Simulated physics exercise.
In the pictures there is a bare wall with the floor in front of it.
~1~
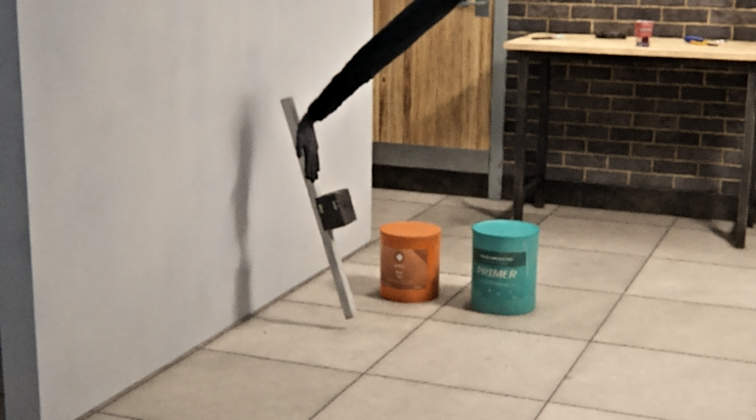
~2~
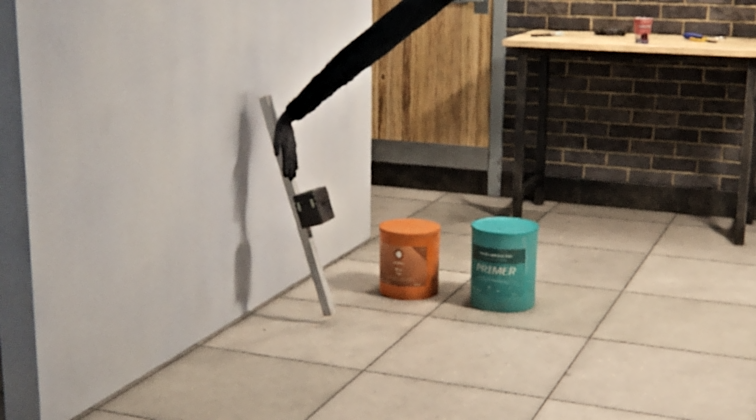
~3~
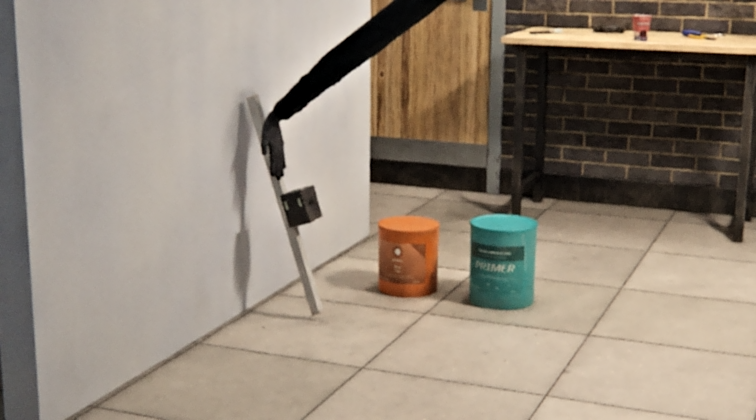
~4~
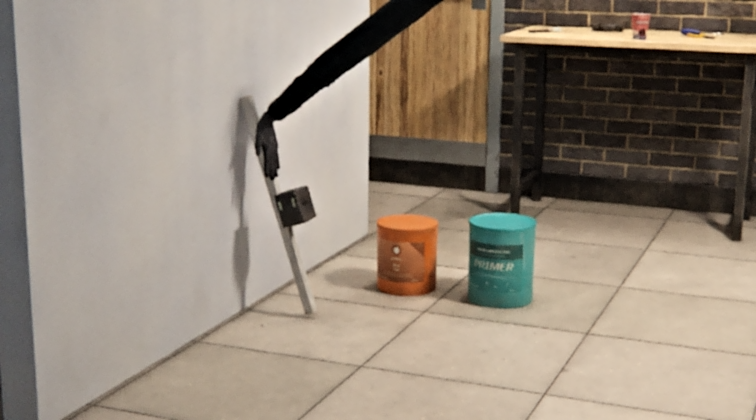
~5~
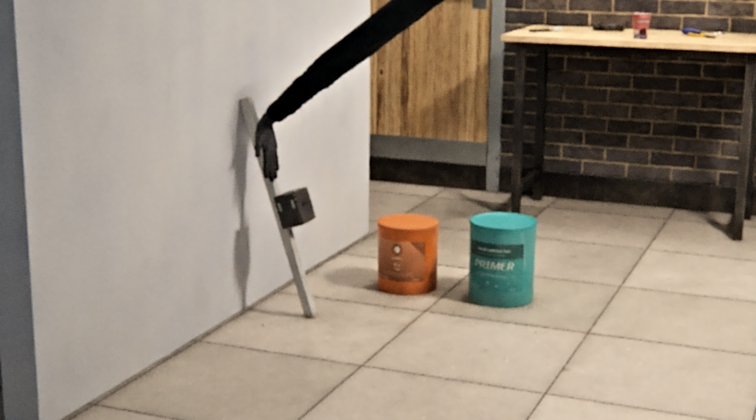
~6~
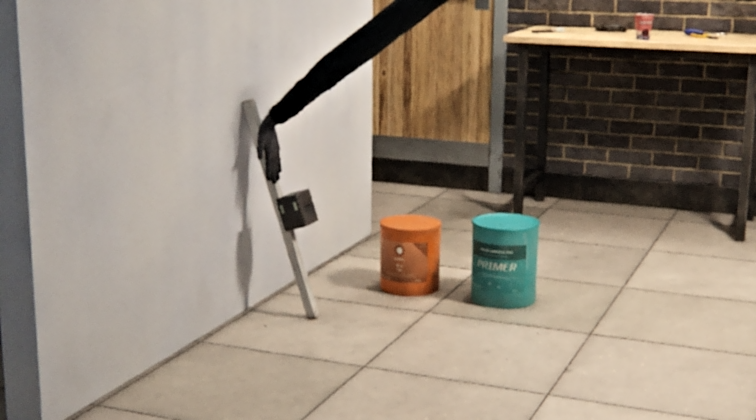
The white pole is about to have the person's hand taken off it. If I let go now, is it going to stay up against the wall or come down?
It will not shift.
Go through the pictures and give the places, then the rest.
The first picture shows on its way; white pole (319, 209); turquoise pail (504, 267).
The second picture shows on its way; white pole (297, 207); turquoise pail (504, 264).
The third picture shows on its way; white pole (285, 206); turquoise pail (503, 262).
The fourth picture shows on its way; white pole (279, 206); turquoise pail (501, 260).
The fifth picture shows propped up under the hand; white pole (278, 207); turquoise pail (502, 260).
The sixth picture shows propped up under the hand; white pole (281, 209); turquoise pail (505, 261).
Then, 0.60 s after the last picture, nothing has stirred.
Then, 1.20 s after the last picture, white pole resting near (281, 209).
At rest, all 3 in place. Seen from the same camera at the end, white pole near (280, 209). The pole remains leaning.
